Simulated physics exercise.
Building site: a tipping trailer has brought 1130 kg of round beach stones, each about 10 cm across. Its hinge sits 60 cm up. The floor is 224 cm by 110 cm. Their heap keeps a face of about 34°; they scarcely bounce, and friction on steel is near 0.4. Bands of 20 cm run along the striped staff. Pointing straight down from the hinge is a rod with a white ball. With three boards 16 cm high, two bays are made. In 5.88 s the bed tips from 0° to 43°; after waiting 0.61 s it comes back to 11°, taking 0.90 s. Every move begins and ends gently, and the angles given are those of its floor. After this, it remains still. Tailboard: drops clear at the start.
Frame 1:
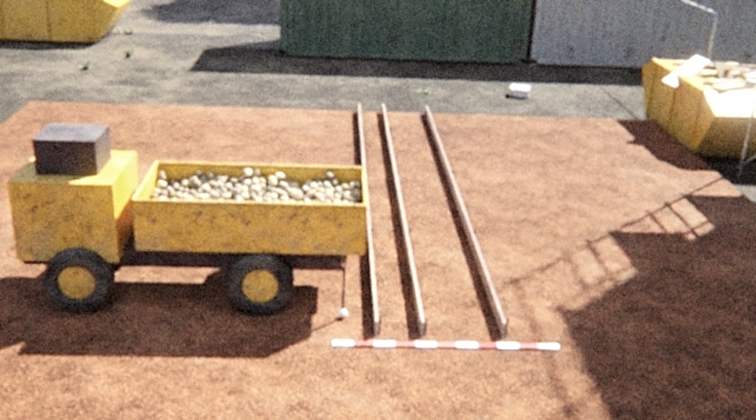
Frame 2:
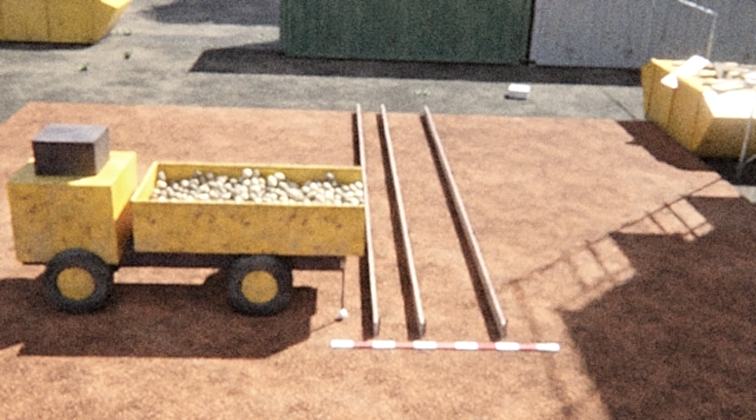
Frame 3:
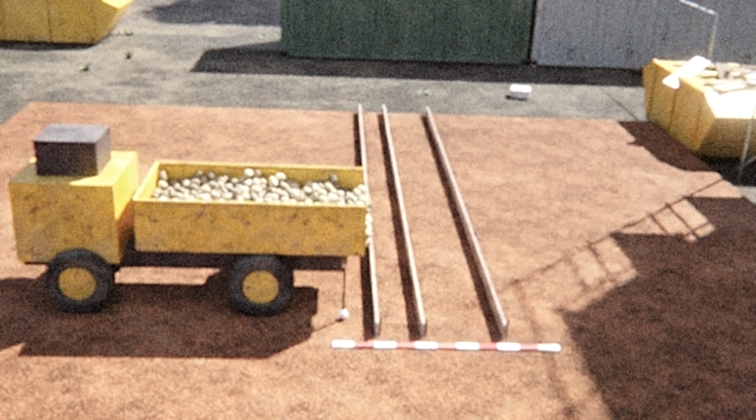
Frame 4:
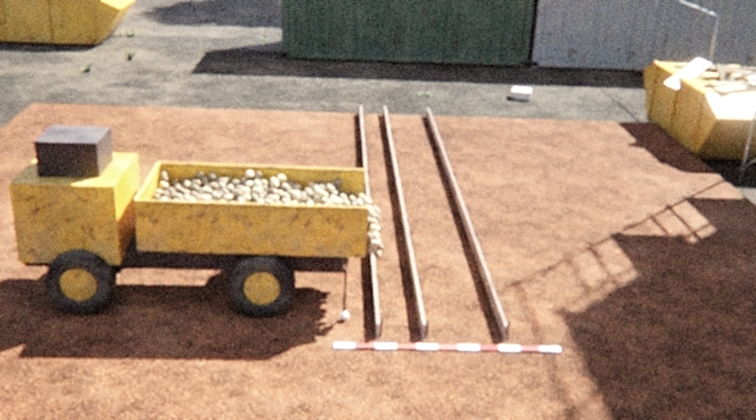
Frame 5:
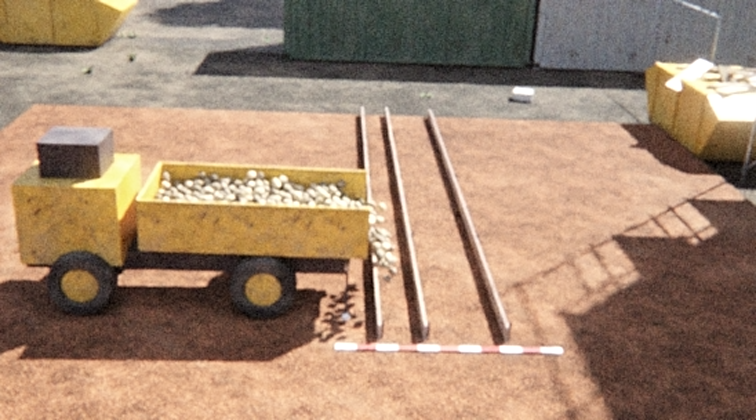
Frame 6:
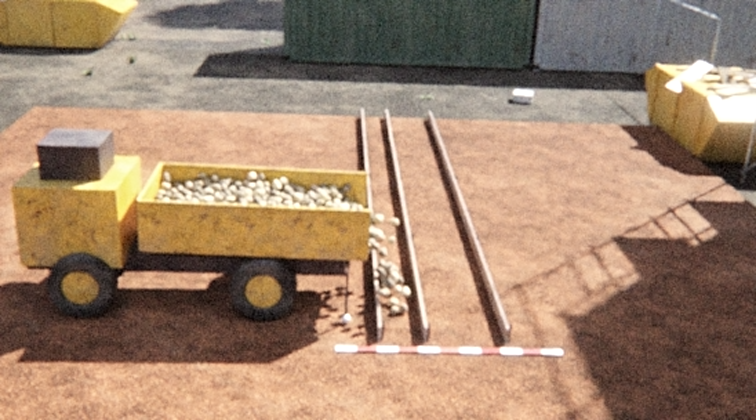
On a sunlit building site with reddish ground, a yellow truck-like vehicle carries a bed full of pale round stones beside three long boards and a red-and-white striped staff. A few stones spill over the bed's right end, then more drop in a thin stream to the ground near the boards.
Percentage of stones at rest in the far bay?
Some 50 percent.
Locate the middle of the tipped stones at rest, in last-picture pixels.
The tipped stones centre close to (414, 285).
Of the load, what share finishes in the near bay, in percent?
About 35%.
A little later the floor is at 36°; 11 % in the bed, 12 % short of the bays, 41 % in the near bay, 37 % in the far bay; the foremost stones are at (488, 293).
Then the floor is at 43°; 0 % in the bed, 15 % short of the bays, 36 % in the near bay, 48 % in the far bay, 1 % past the last board; the foremost stones are at (503, 288).
Later still the floor is at 11°; 0 % in the bed, 15 % short of the bays, 36 % in the near bay, 48 % in the far bay, 1 % past the last board; the foremost stones are at (504, 289).
In the end the floor is at 11°; 0 % in the bed, 15 % short of the bays, 36 % in the near bay, 48 % in the far bay, 1 % past the last board; the foremost stones are at (504, 289).
